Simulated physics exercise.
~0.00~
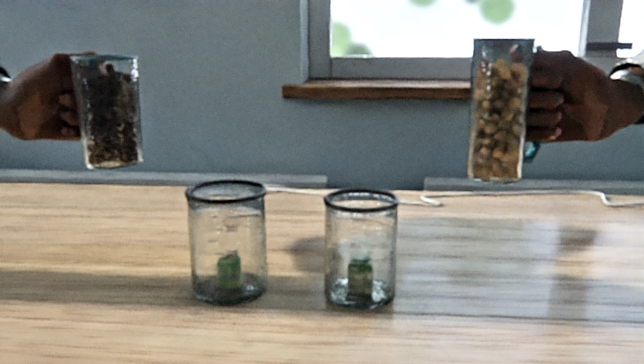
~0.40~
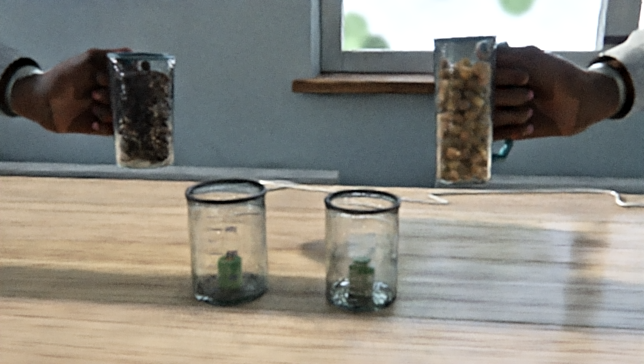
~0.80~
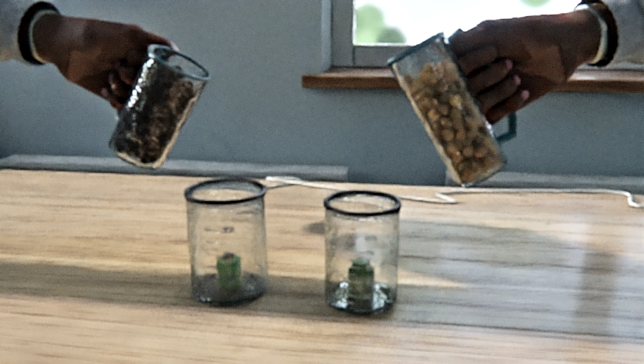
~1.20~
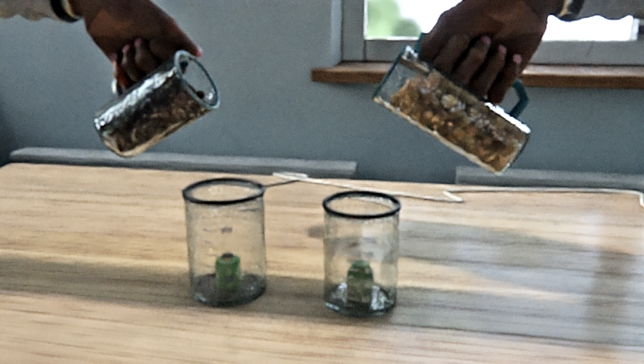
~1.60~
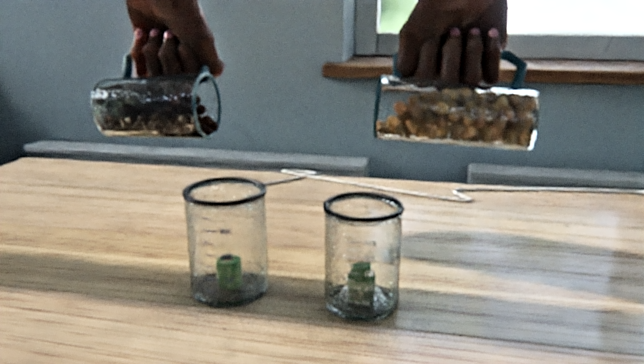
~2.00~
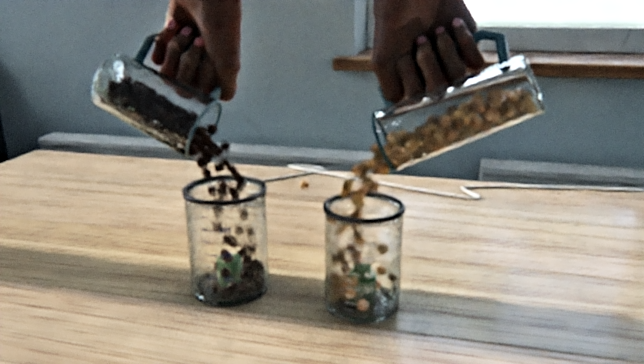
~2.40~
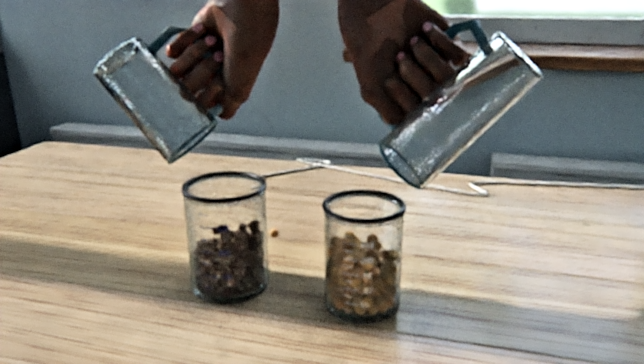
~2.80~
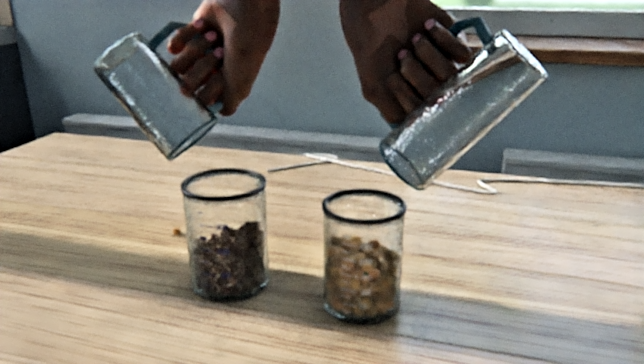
We see two hands bring glass mugs of dark and tan pebble-like pieces over two clear containers, each holding a small green object, then tip them until they empty. The pieces bury both objects, the right container ending fuller than the left, with the mugs still held upturned above.
